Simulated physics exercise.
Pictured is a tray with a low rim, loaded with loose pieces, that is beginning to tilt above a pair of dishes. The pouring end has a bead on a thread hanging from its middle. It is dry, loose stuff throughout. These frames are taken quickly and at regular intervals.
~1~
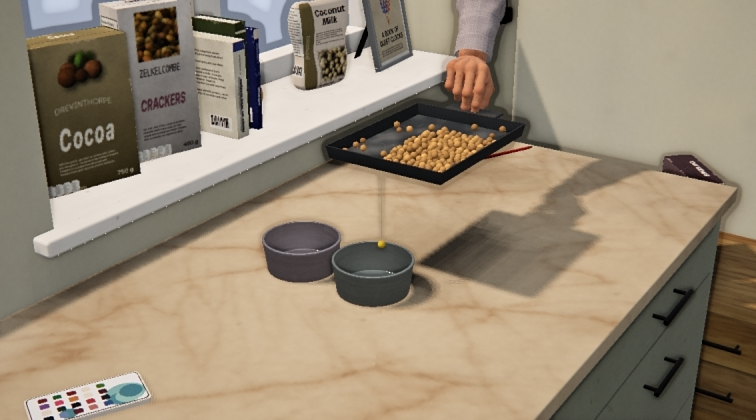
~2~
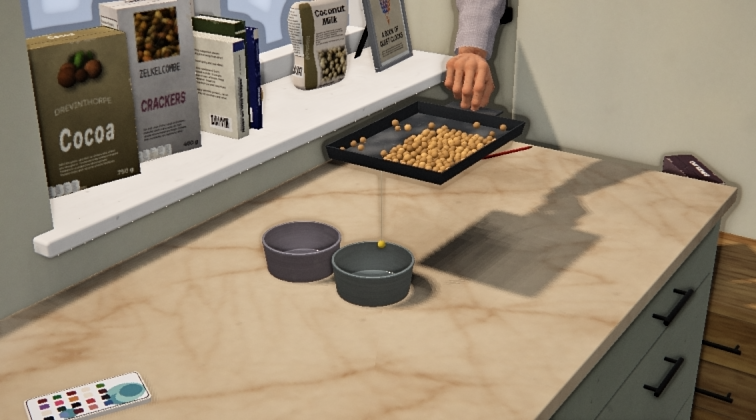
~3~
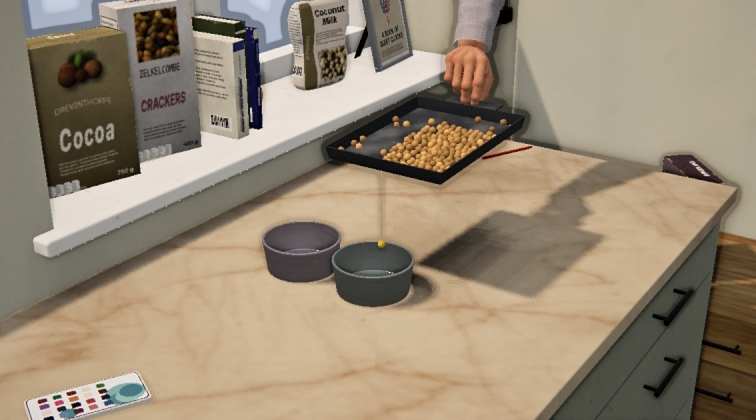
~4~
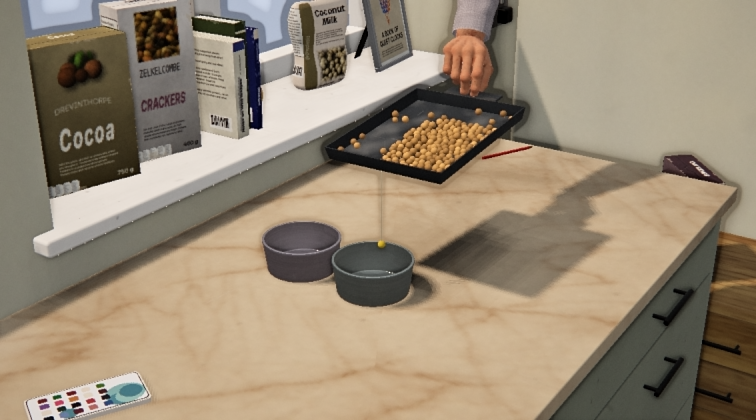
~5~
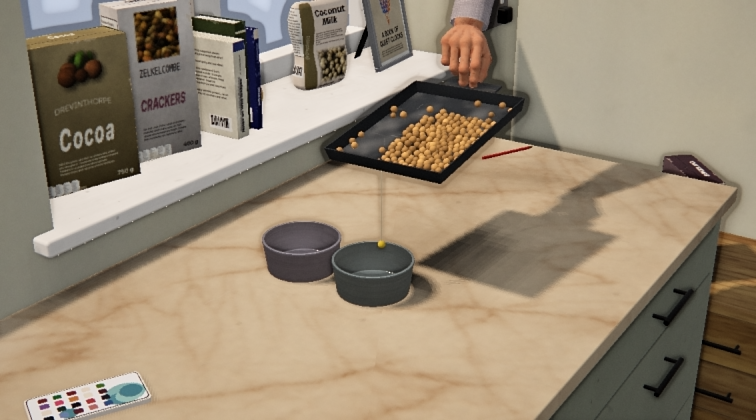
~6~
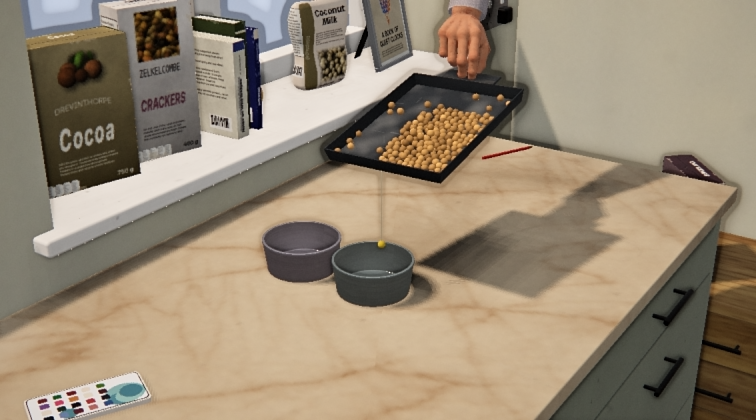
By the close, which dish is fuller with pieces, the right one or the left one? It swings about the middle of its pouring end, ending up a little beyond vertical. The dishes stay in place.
The right one.
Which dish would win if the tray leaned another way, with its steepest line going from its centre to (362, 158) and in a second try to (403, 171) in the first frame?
First case: The dish at left. Second case: The dish at right.
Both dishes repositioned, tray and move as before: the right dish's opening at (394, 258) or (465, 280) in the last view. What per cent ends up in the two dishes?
Some 20 and then some 20 per cent.
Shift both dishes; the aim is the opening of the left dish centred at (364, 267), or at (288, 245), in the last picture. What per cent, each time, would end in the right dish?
0 %, then 60 %.
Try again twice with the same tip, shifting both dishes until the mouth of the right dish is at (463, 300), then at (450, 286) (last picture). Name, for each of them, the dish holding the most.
Try 1 - the dish at left, try 2 - the dish at left.
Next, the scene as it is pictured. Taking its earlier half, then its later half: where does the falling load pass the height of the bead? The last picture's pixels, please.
(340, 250), then (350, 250).
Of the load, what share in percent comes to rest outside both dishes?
Around 60 in a hundred.
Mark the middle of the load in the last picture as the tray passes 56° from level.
Centre estimate: (397, 140).
Shortly afterwards, tray tipped steeply; all but a few on the tray; only a few in the air.
Next, tray tipped right over; near a quarter on the tray; near a quarter in the right dish; a little in the left dish; near a third outside both; near a quarter in the air.
Some moments later, tray tipped past a quarter turn; near a third in the right dish; a little in the left dish; near half outside both.
In the end, tray tipped past a quarter turn; near a third in the right dish; a little in the left dish; near half outside both.
